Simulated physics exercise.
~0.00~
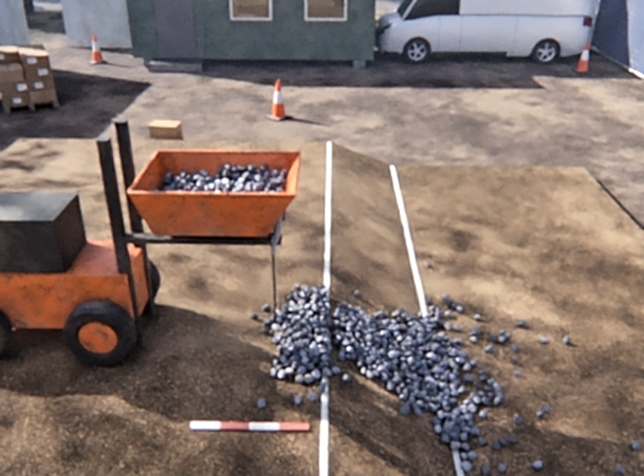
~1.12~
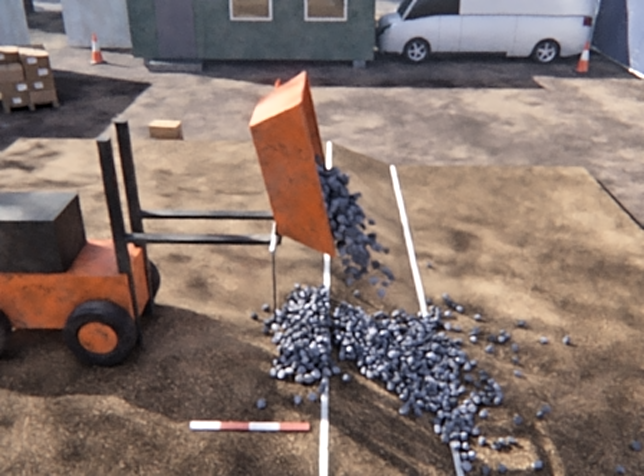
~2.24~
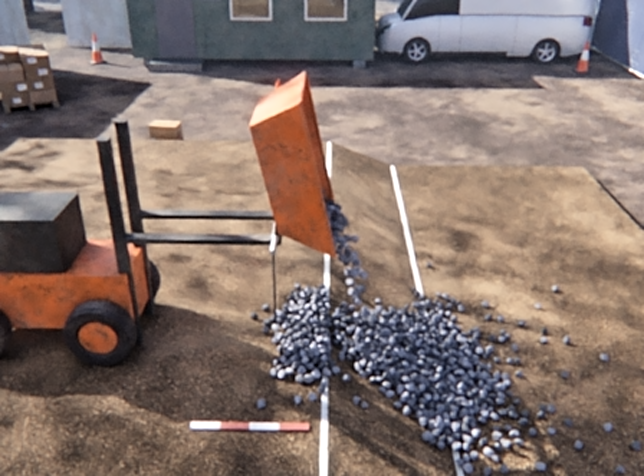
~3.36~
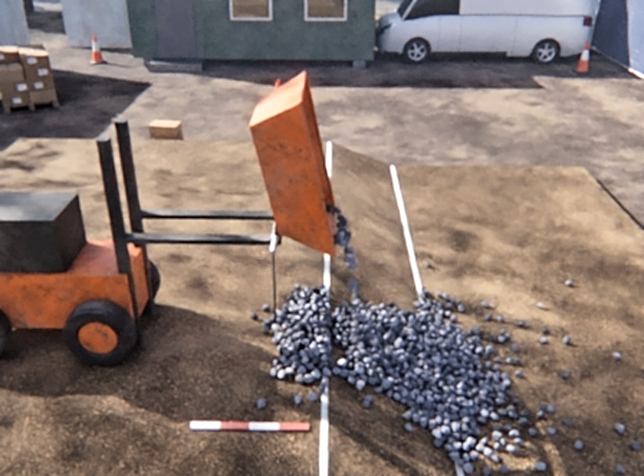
An orange skip full of grey stones sits level on the forks of an orange and black loader at the left, above a loose heap of similar stones lying across a white-lined slope. The skip tips steeply over to the right, and stones pour from its lower edge onto the heap. The stream thins while the pile thickens and spreads down to the right, with a few stones scattering farther out. By the end the skip remains steeply tilted, with a thin trickle still at its lip above the broadened heap.
